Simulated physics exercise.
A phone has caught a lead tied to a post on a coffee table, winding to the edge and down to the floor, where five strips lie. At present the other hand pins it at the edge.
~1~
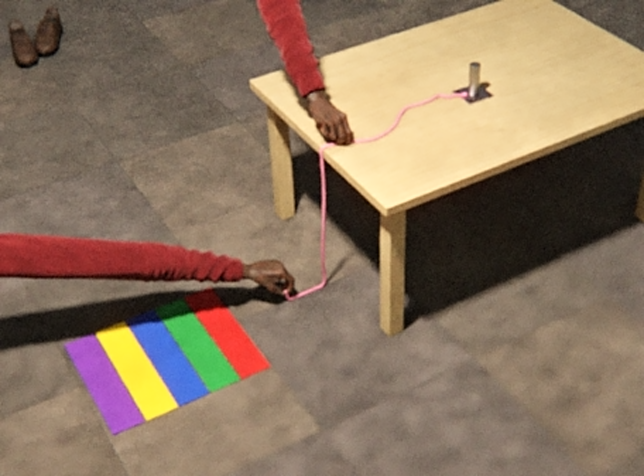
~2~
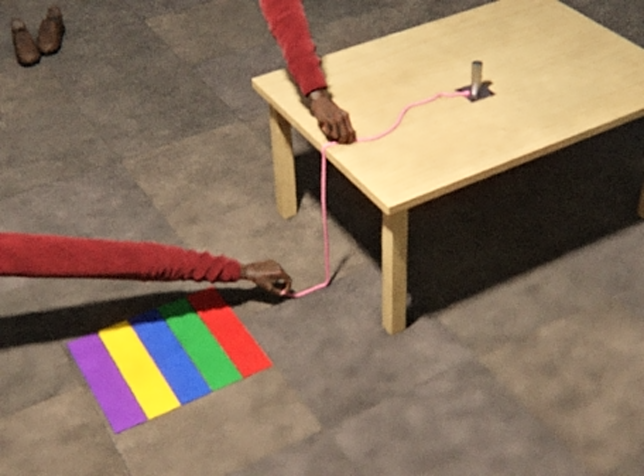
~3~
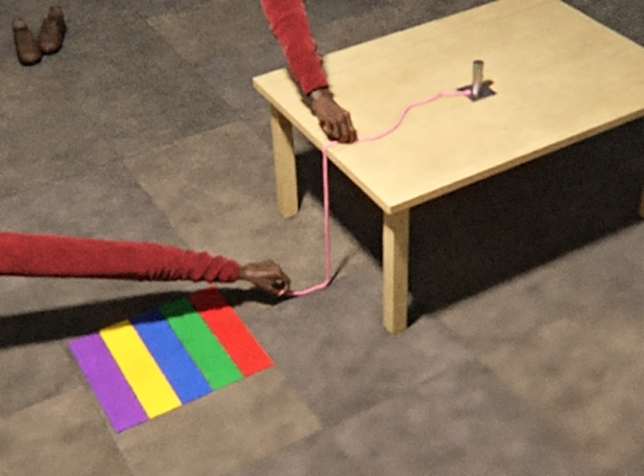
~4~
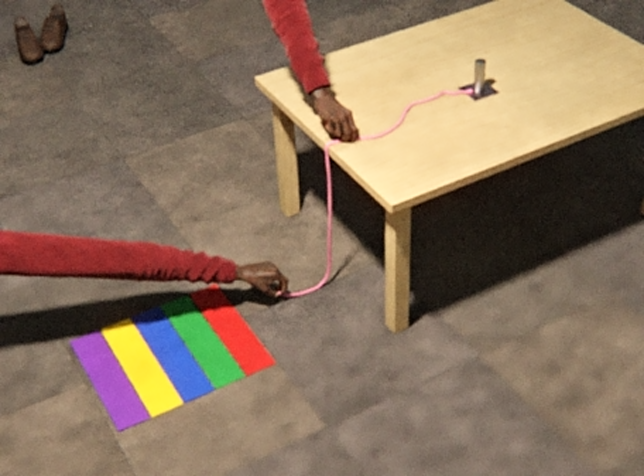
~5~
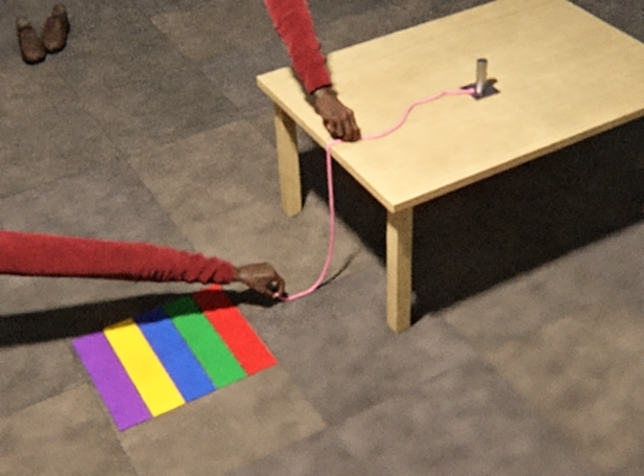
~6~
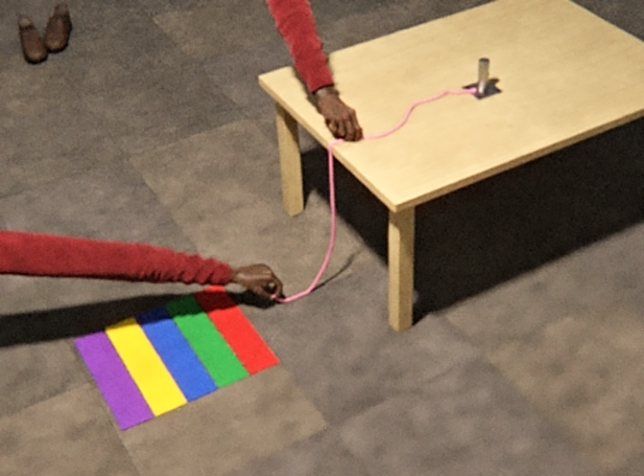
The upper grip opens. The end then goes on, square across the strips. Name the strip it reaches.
The blue strip.
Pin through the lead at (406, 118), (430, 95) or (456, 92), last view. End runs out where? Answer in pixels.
First try near (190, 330), second near (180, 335), third near (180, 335).
Soon after, end near (218, 318); over red.
Then, end near (190, 330); over green.
At full stretch, end near (173, 337); over blue. The end stops over the blue strip.
